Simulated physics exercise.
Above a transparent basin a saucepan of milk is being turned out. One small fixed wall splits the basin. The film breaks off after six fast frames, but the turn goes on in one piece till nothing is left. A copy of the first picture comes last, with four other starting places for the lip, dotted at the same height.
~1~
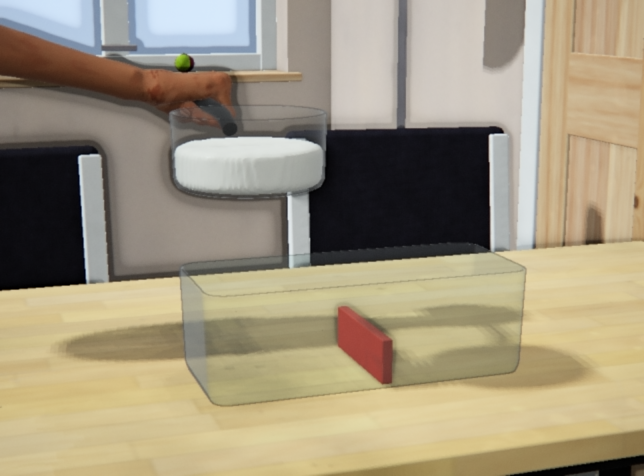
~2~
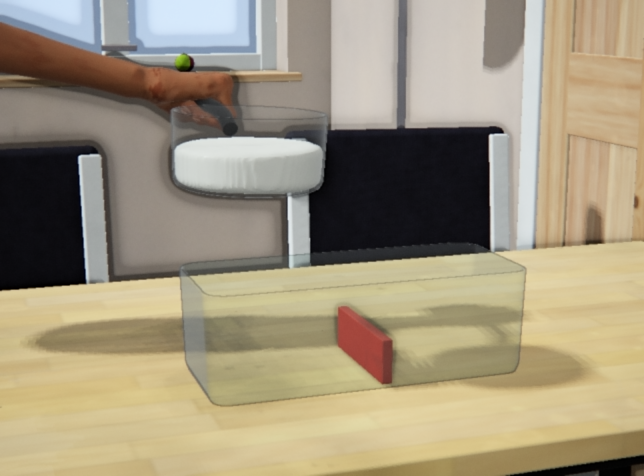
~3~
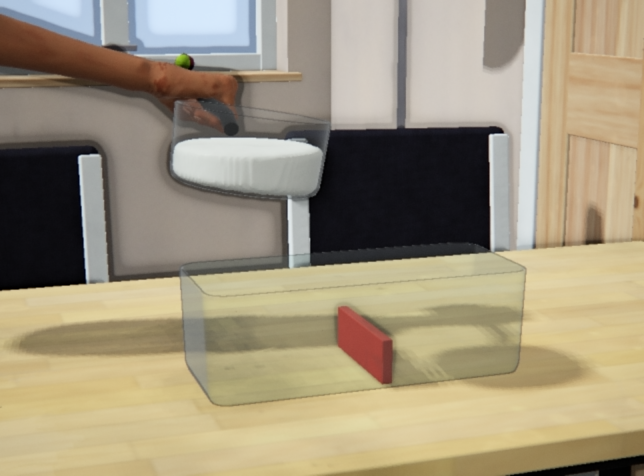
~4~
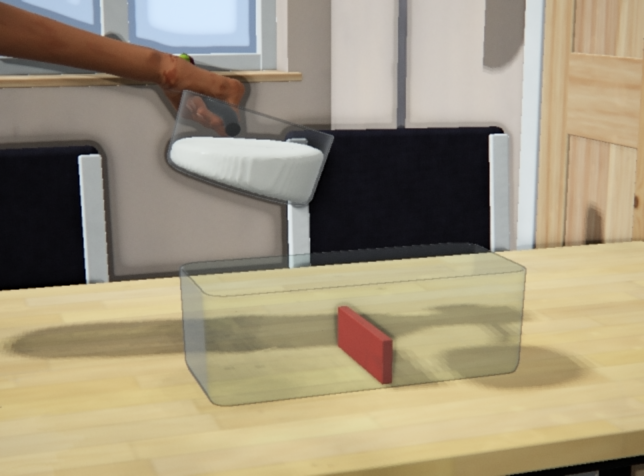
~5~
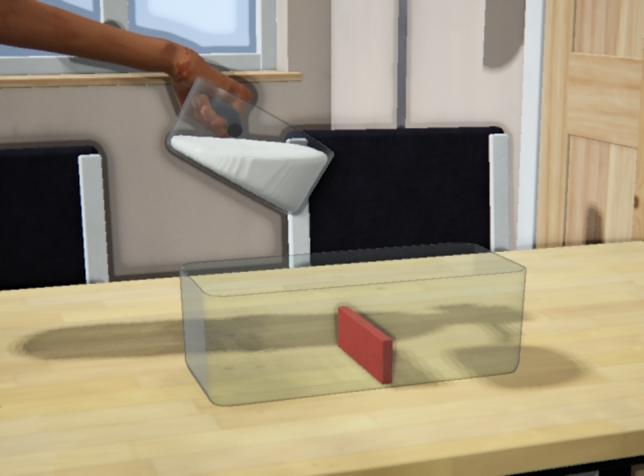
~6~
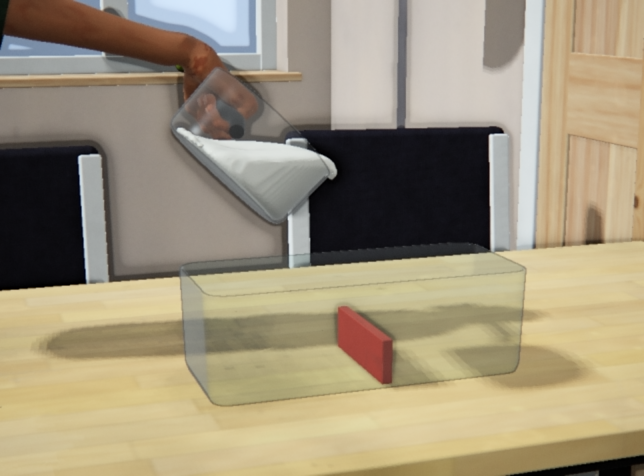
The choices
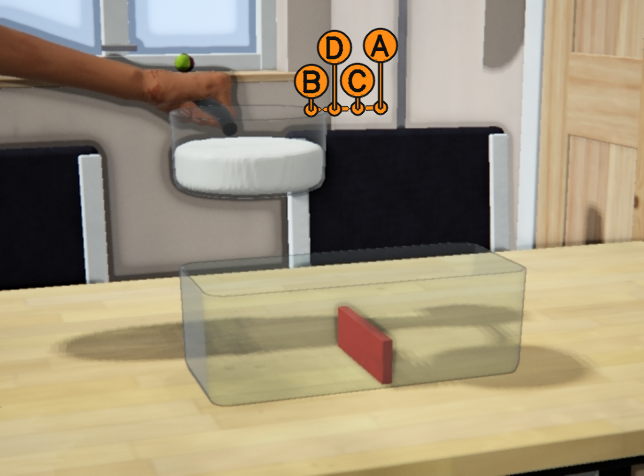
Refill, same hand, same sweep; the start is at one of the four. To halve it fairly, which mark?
I would pick dot D.
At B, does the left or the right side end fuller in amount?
More ends on the left.
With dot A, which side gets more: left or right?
The right side.
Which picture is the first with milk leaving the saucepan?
In picture 6.
On the marked copy, A at (380, 107); B at (311, 109); C at (357, 108); D at (334, 109).
If A is chosen, about 8 % ends left of the wall and 90 % right of it.
If B is chosen, about 79 % ends left of the wall and 18 % right of it.
If C is chosen, about 24 % ends left of the wall and 75 % right of it.
If D is chosen, about 50 % ends left of the wall and 49 % right of it.
